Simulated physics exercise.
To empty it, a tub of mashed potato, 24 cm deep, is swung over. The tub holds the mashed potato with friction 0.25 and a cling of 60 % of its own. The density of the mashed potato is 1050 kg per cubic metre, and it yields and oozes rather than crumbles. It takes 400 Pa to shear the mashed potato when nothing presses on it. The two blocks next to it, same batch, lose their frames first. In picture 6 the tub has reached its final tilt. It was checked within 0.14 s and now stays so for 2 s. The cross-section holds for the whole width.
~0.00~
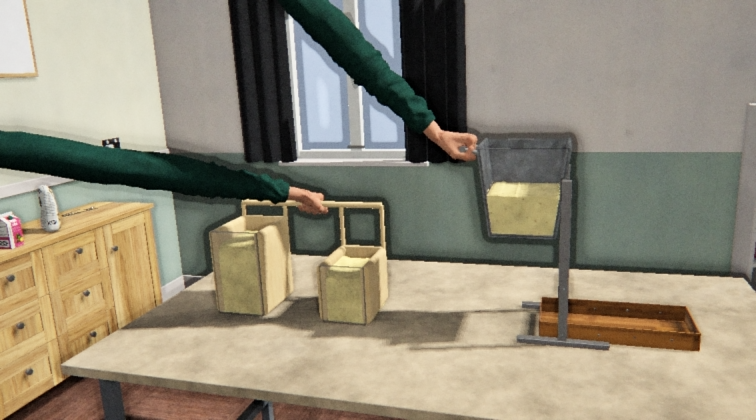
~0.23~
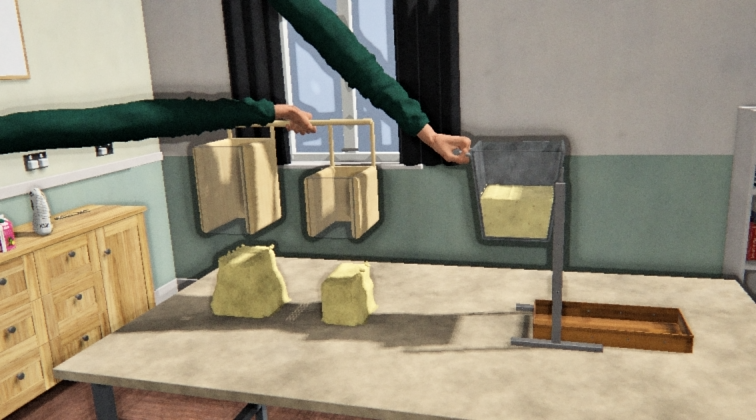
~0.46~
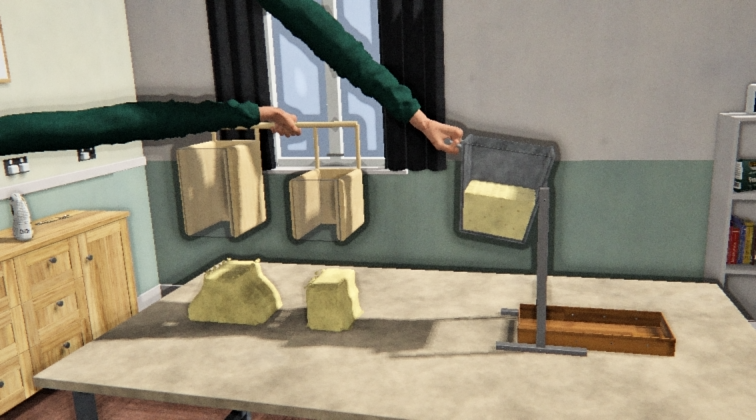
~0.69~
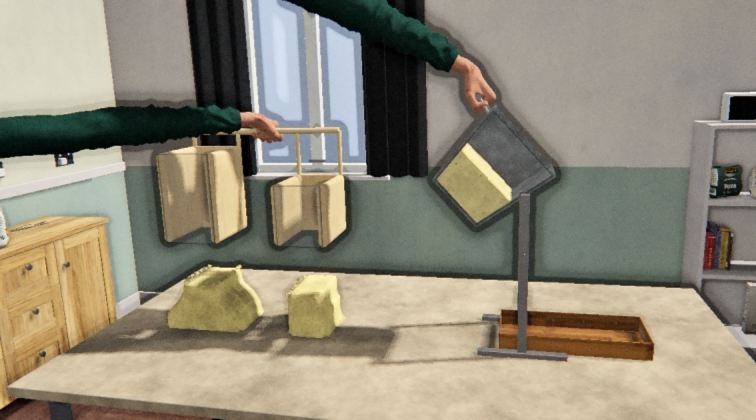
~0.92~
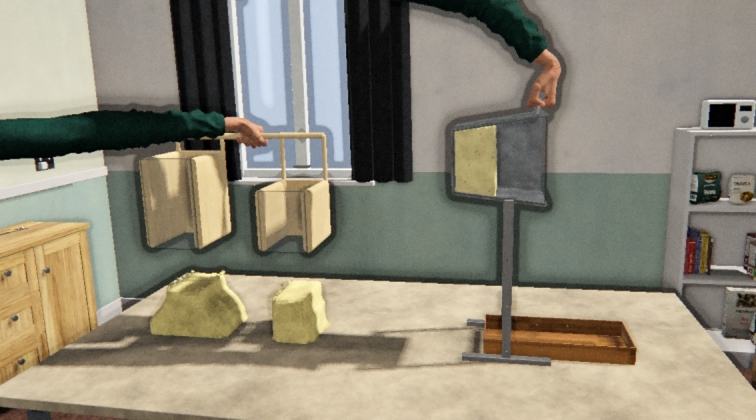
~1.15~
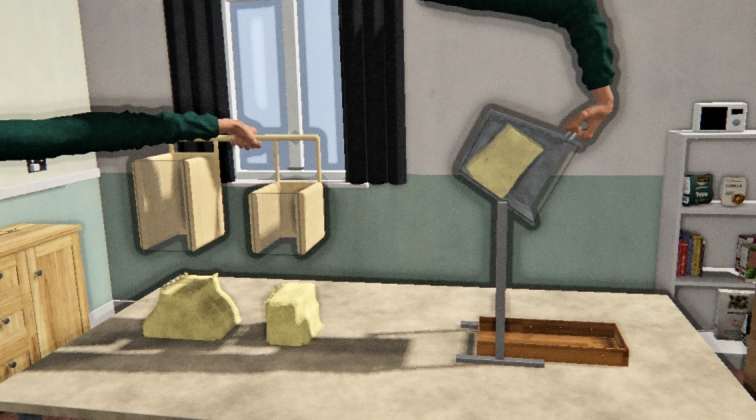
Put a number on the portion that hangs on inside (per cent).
Close to 0 per cent.
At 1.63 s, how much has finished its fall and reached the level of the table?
About 100 %.
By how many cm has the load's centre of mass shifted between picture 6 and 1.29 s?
Some 12 cm.
After 1.29 s, the tub is at 118 degrees and holds 79 %.
After 1.46 s, the tub is at 118 degrees and holds 0 %.
After 1.63 s, the tub is at 118 degrees and holds 0 %.
After 1.80 s, the tub is at 118 degrees and holds 0 %.
After 3.15 s, at the end, the tub is at 118 degrees and holds 0 %.
